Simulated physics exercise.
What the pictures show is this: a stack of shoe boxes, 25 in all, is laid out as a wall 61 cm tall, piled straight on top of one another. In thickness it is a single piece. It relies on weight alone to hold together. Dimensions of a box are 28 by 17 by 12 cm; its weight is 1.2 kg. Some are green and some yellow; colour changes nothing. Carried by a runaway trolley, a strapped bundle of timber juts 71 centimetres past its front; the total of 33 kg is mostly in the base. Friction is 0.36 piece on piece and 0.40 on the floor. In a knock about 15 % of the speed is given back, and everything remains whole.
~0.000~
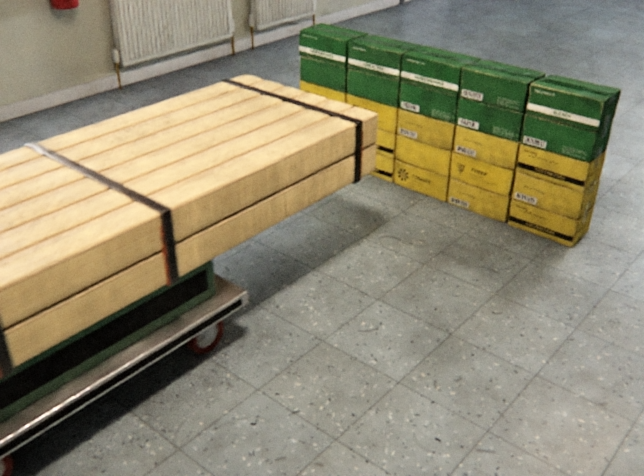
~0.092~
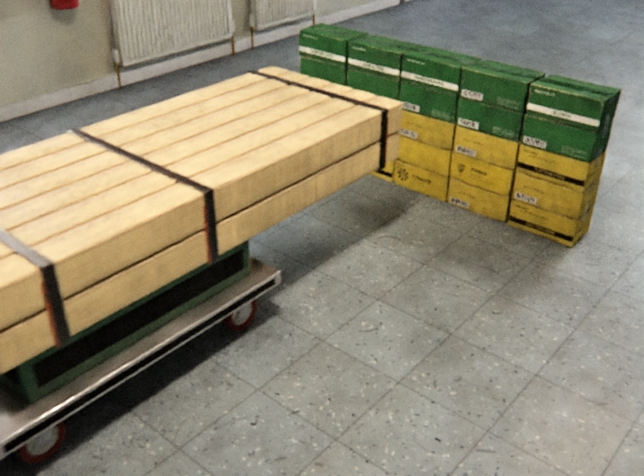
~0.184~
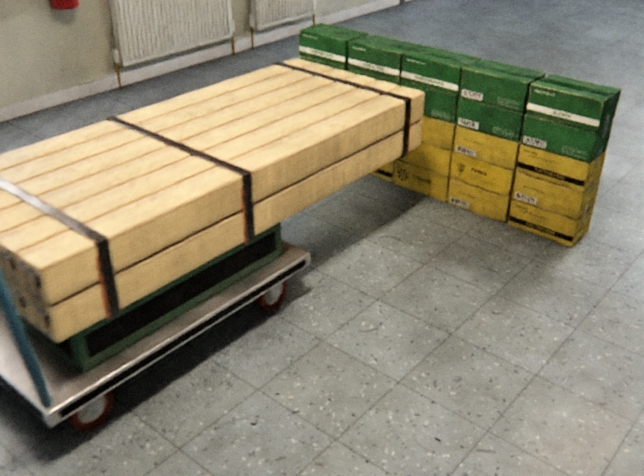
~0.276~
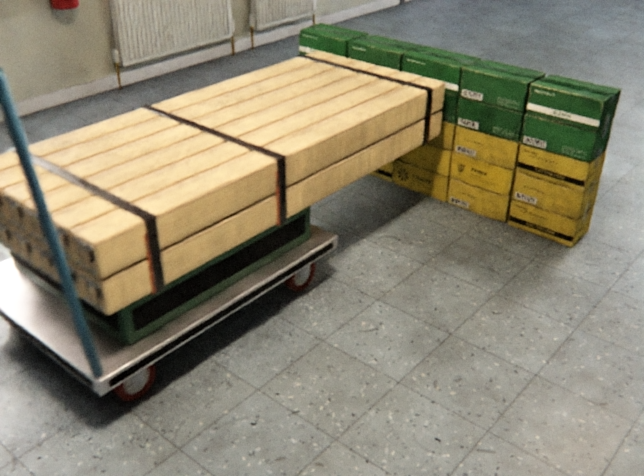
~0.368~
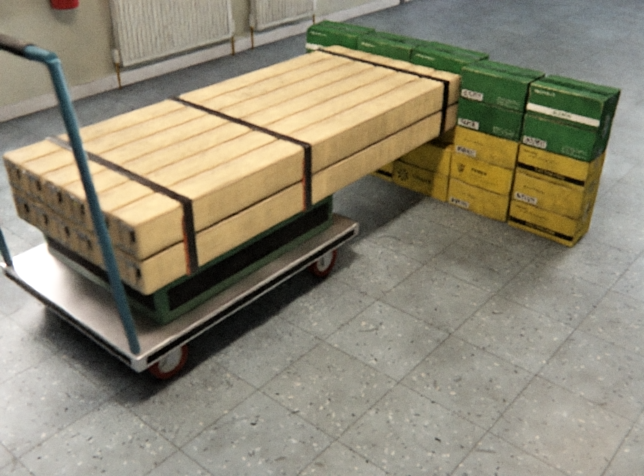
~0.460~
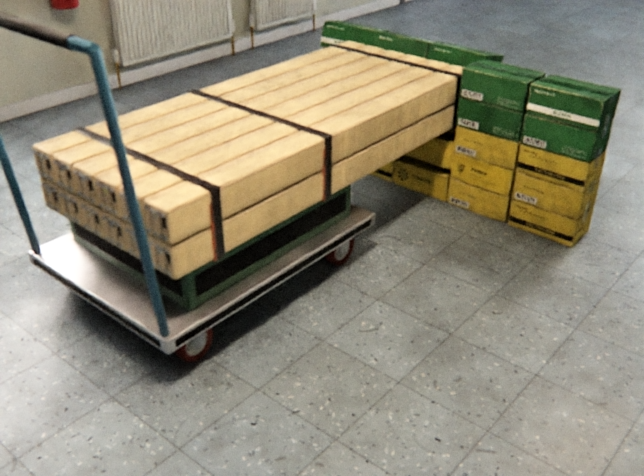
A trolley loaded with strapped wooden beams rolls right and pushes into stacked green and yellow boxes.
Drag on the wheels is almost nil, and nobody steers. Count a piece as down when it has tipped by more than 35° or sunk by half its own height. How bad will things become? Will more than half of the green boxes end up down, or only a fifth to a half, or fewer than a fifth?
More than half of them.
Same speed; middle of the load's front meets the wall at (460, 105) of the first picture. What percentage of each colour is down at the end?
Down at the end: Yellow 30 percent, green 80 percent.
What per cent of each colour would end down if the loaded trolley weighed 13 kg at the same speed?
Yellow 30, green 60 %.
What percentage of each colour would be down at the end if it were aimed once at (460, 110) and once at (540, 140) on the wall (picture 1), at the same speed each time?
First try then second: Yellow 30 and 20, green 80 and 40 per cent.
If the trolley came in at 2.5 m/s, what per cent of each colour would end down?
Down at the end: Yellow 50 per cent, green 80 per cent.
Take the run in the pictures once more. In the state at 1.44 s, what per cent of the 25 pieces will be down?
40 %.
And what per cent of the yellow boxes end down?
Taking the yellow group, 40 in a hundred end up down.
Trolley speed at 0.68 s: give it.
Something like 1.0 m/s, I'd say.
After 0.68 s, load 39 cm past the wall's line, still rolling; 6 of the 10 green boxes down (9 of 25 in all colours); top green box 71° from how it stood, 33 cm lower.
After 1.44 s, load 96 cm past the wall's line, still rolling; 6 of the 10 green boxes down (10 of 25 in all colours); top green box on its side; top yellow box 15 mm from its place.
In the end (2.7 s), load 99 cm past the wall's line, stopped; 8 of the 10 green boxes down (14 of 25 in all colours); top green box on its side; top yellow box 15 mm from its place. That is 80 per cent. From the last view, middles, top green box near (481, 96), top yellow box near (564, 162).
